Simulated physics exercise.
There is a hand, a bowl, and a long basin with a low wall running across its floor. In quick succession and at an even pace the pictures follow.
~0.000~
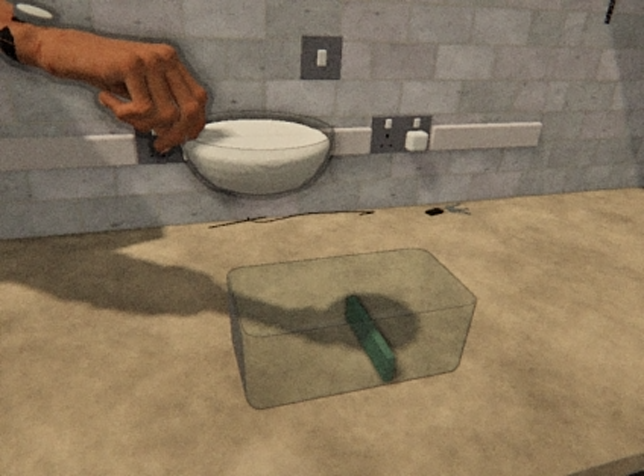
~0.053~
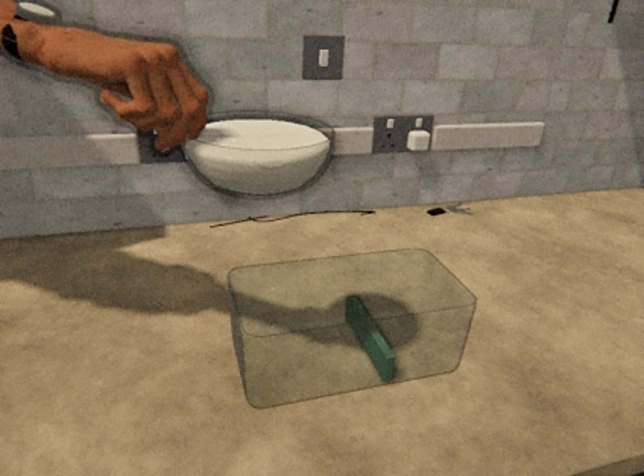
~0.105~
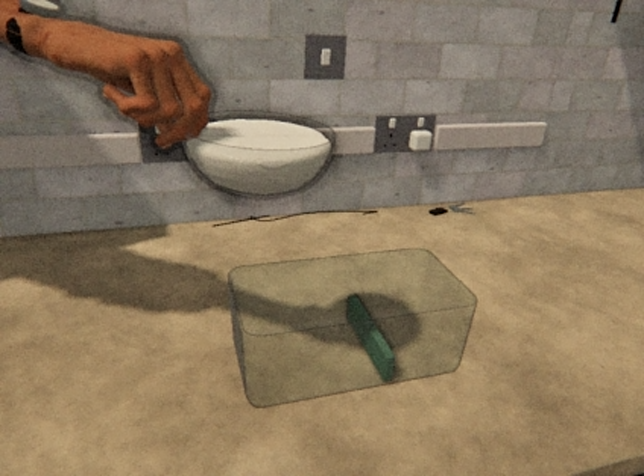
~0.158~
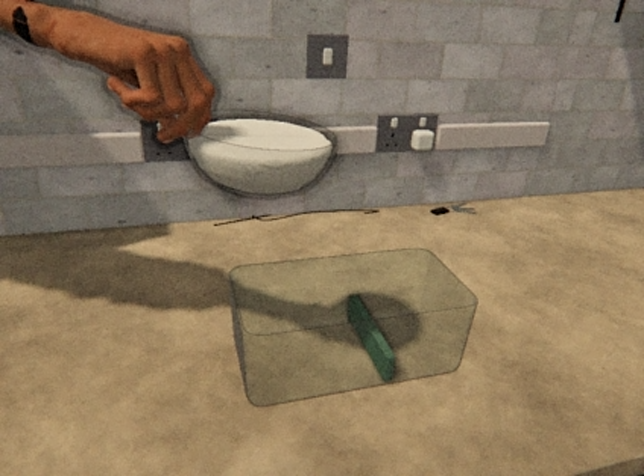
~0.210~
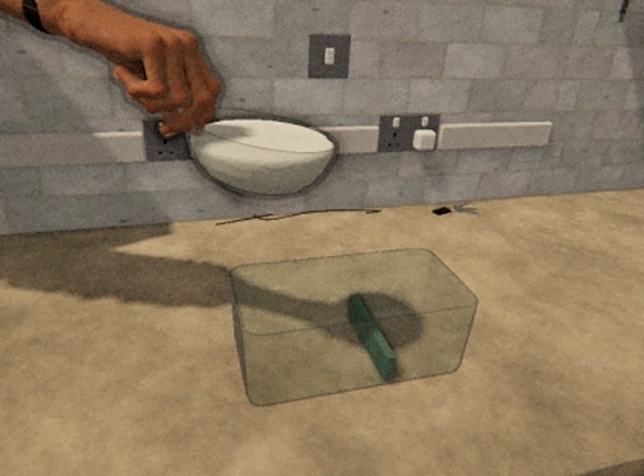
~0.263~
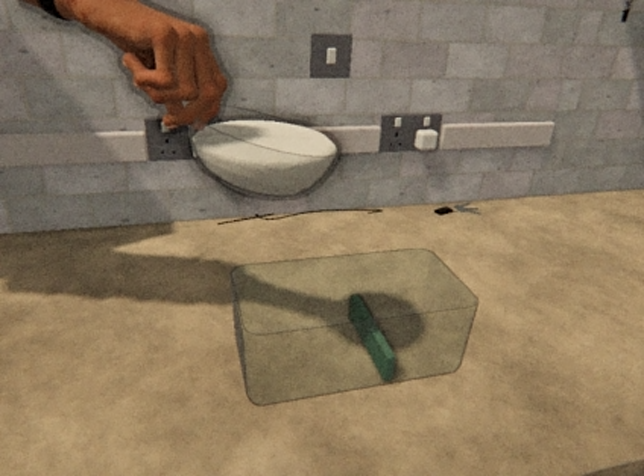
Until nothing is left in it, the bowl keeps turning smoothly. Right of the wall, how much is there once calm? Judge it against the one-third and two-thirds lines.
The share right of the wall lands inside the two marks of one third and two thirds.
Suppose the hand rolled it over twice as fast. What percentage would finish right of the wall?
Estimate: Around 30 %.
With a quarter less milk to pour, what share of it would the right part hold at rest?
Close to 35 per cent, more or less.
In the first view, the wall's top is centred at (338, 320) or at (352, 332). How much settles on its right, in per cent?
It works out to around 85 per cent for the first and around 70 per cent for the second.
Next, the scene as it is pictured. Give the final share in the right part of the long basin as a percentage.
It comes to about 50 per cent.
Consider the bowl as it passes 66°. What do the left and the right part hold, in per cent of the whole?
About 5 per cent left, 15 per cent right.
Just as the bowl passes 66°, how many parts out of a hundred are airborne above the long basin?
That works out near 45 percent.
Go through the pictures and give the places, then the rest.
In the first frame, it leans 0°; its right rim is at (330, 128); the milk meets the walls at (183, 138) and (325, 134); the long basin's rim runs from (234, 302) to (450, 274); the wall's top is at (370, 325).
In the second frame, it leans 1°; its right rim is at (330, 129); the milk meets the walls at (184, 138) and (326, 135).
In the third frame, it leans 2°; its right rim is at (331, 131); the milk meets the walls at (185, 136) and (326, 136).
In the fourth frame, it leans 5°; its right rim is at (332, 135); the milk meets the walls at (187, 135) and (328, 137).
In the fifth frame, it leans 9°; its right rim is at (334, 140); the milk meets the walls at (190, 136) and (329, 138).
In the sixth frame, it leans 14°; its right rim is at (334, 147); the milk meets the walls at (193, 136) and (333, 142); 1 per cent is over the edge.
A moment on, the bowl is tipped part way and 32 per cent is still to pour, 7 is left of the wall and 15 right of it.
Next, the bowl is tipped on its side and 2 per cent is still to pour, 38 is left of the wall and 51 right of it.
Then the bowl is tipped on its side and 0 per cent is still to pour, 47 is left of the wall and 52 right of it.
Later the bowl is tipped on its side and 0 per cent is still to pour, 47 is left of the wall and 52 right of it.
At rest 47 per cent lies left of the wall, 52 right of it and 1 outside.
